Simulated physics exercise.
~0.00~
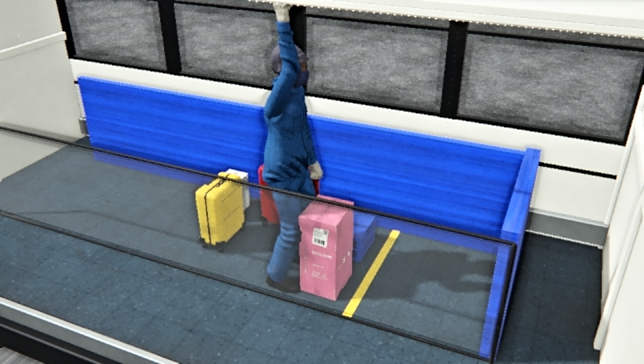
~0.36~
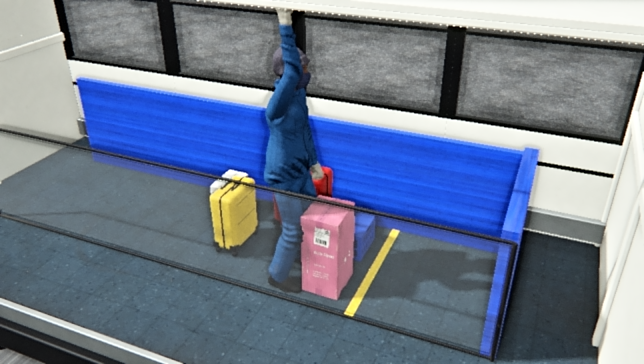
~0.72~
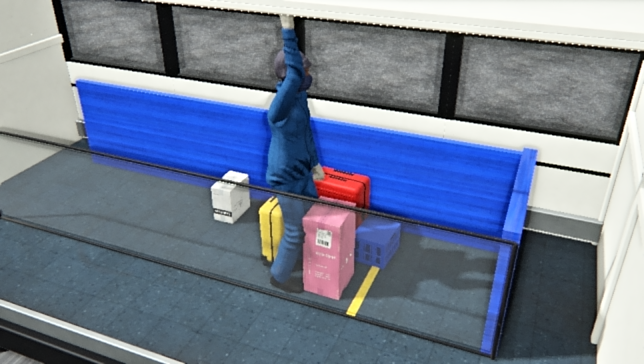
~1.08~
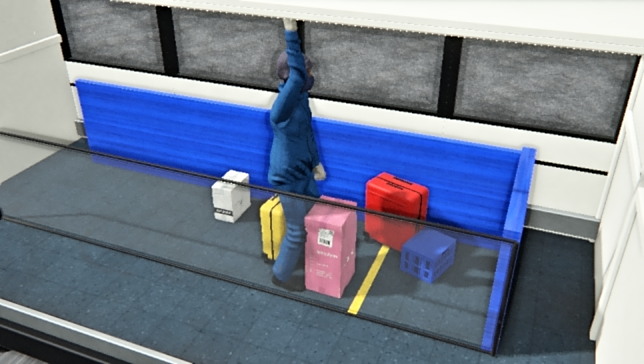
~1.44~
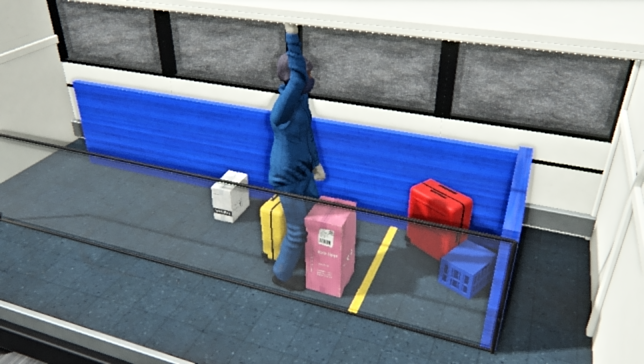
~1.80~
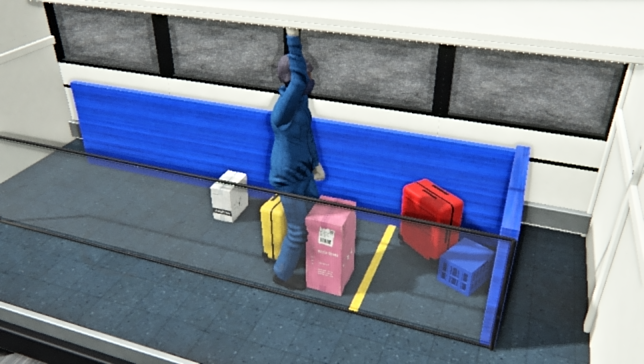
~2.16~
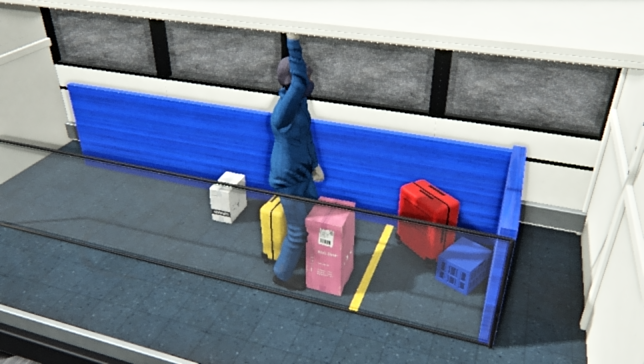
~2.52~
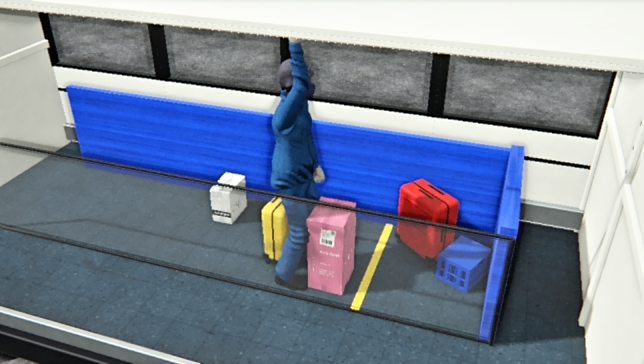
A red case and a blue crate slide right past the yellow line and stop.
